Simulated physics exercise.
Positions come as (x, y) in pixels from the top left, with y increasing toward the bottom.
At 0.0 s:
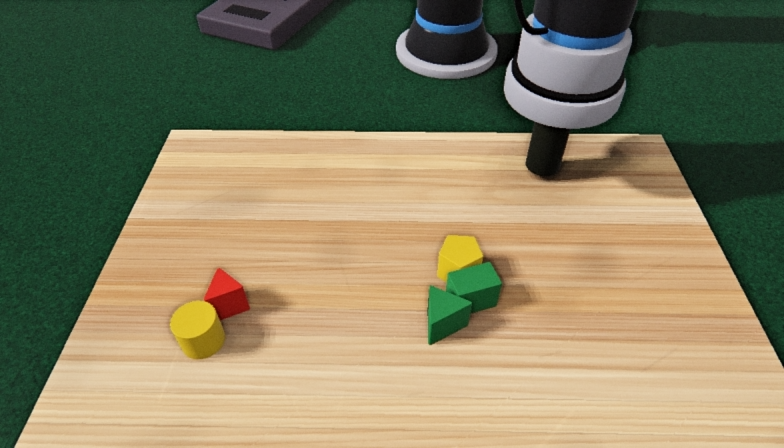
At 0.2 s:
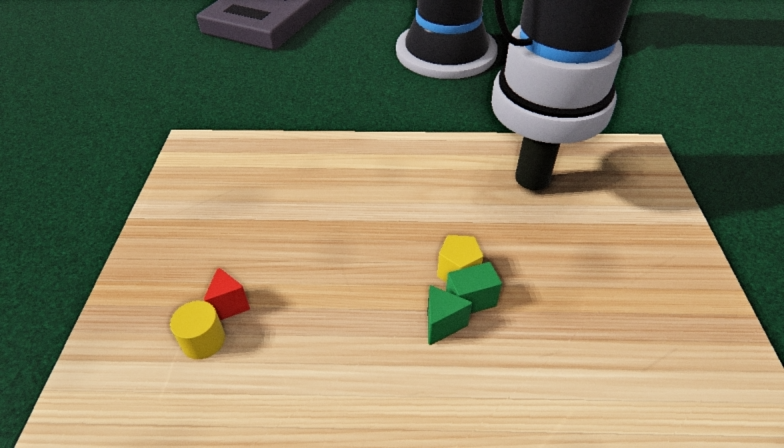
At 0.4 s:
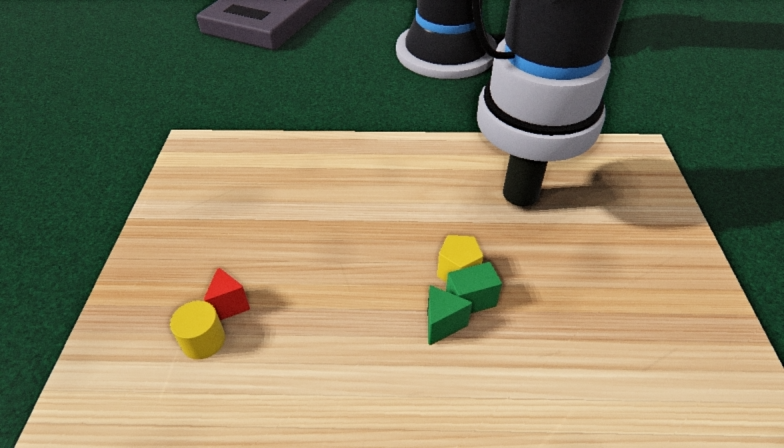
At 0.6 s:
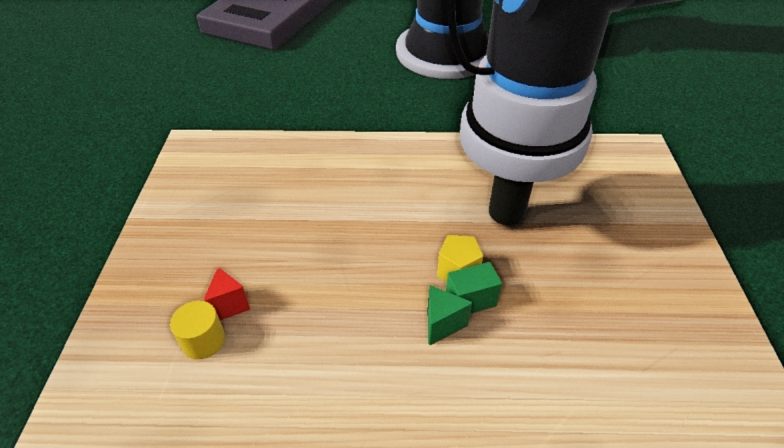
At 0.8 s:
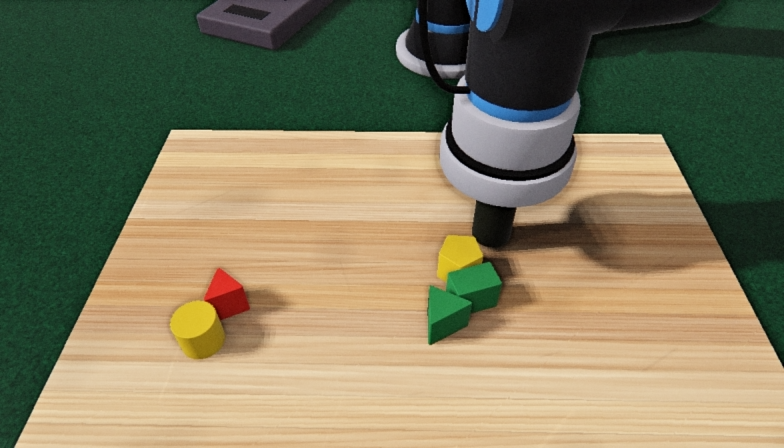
On a wooden board, a robot arm's black tip moved down and to the left from the top right until it was close beside the yellow and green blocks, while all the blocks stayed still.
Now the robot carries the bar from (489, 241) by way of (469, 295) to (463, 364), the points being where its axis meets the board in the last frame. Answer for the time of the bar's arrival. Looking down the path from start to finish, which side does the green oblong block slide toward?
It is pushed towards the left-hand side.
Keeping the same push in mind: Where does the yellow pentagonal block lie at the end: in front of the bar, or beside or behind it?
I think the bar loses the yellow pentagonal block somewhere along the way.
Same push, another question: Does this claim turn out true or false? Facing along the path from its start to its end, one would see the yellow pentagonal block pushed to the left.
Verdict: False.
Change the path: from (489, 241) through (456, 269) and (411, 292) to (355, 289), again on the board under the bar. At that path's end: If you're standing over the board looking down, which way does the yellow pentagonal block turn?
Spin direction: Counter-clockwise.
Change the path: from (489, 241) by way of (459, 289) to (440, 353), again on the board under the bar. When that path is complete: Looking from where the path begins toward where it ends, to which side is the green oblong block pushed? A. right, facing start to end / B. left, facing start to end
B
What follows on the original path. One third of the way, bar at (477, 270); green triangle at (442, 306); yellow pentagonal block at (441, 261); green oblong block at (476, 285).
Two thirds of the way, bar at (464, 311); green triangle at (434, 317), turned 50° clockwise; yellow pentagonal block at (431, 265), turned 30° clockwise; green oblong block at (479, 326).
At the end, bar at (464, 358); green triangle at (425, 325), turned 60° clockwise; yellow pentagonal block at (431, 265), turned 30° clockwise; green oblong block at (492, 376), turned 25° anticlockwise.
